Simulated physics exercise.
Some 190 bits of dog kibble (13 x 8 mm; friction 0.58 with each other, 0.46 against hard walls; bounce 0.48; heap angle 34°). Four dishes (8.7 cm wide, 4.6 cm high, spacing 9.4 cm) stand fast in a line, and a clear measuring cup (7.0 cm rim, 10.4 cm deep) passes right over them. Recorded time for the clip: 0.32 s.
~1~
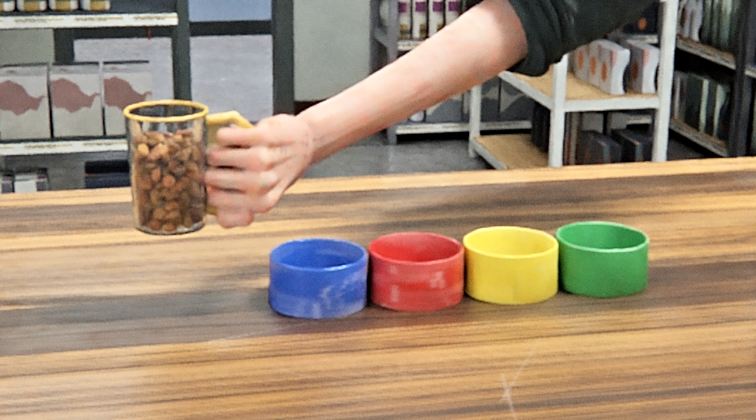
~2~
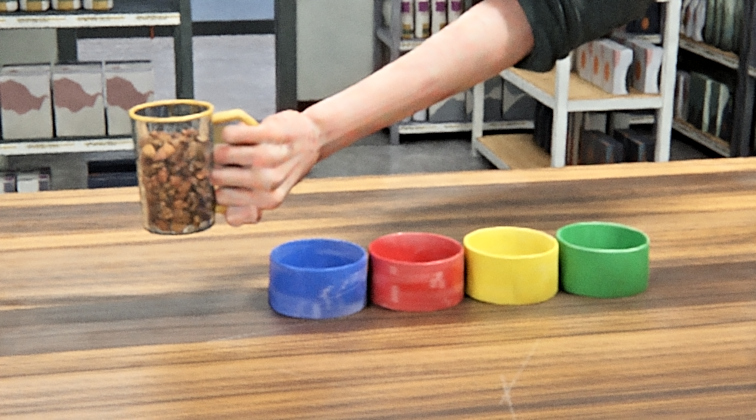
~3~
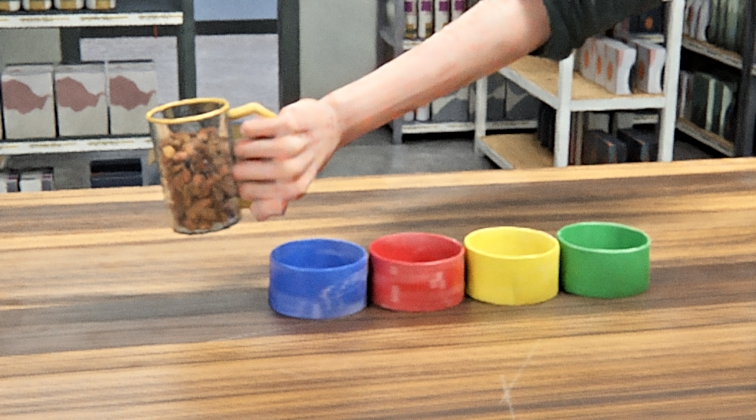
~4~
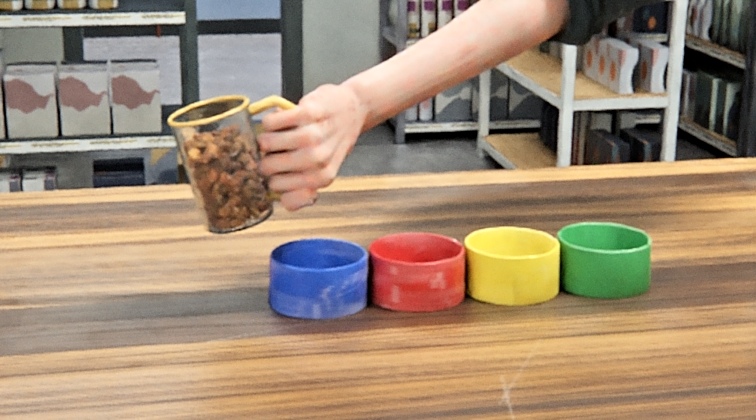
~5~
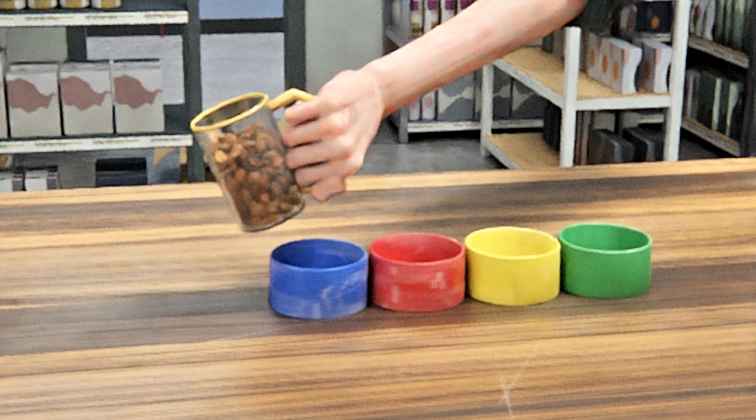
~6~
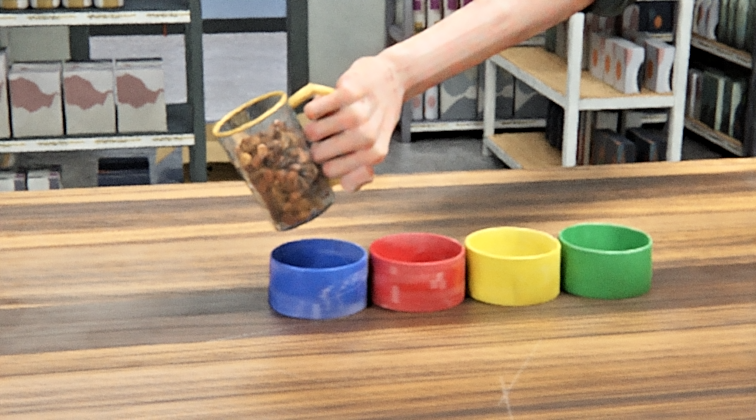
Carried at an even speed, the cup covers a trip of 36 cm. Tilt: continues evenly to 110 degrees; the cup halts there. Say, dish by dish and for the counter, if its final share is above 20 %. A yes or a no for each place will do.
Red: Gets a fifth at most. Blue: Gets a fifth at most. Green: Gets a fifth at most. Yellow: Gets more than a fifth. Counter: Gets a fifth at most.
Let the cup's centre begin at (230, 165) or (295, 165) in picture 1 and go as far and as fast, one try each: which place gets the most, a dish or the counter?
Yellow; green.
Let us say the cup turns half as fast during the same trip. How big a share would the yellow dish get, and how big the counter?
The yellow dish would get 80 and the counter 10.
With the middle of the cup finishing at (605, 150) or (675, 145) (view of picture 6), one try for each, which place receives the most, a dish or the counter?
I'd bet on yellow for the first try and green for the second.
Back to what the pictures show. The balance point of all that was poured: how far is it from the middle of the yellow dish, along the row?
Near 2 cm, shifted toward decreasing x.
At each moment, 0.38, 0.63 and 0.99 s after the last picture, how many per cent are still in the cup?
One after the other: 100, 100, 80 in a hundred.
Then, 0.38 s after the last picture, tilt 68 degrees; cup holds 100 %.
Then, 0.63 s after the last picture, tilt 94 degrees; cup holds 100 %.
Then, 0.99 s after the last picture, tilt 110 degrees; cup holds 80 %, yellow 15 %.
In the end, red 5 %, blue 0 %, green 0 %, yellow 75 %, counter 10 %, cup 10 %.
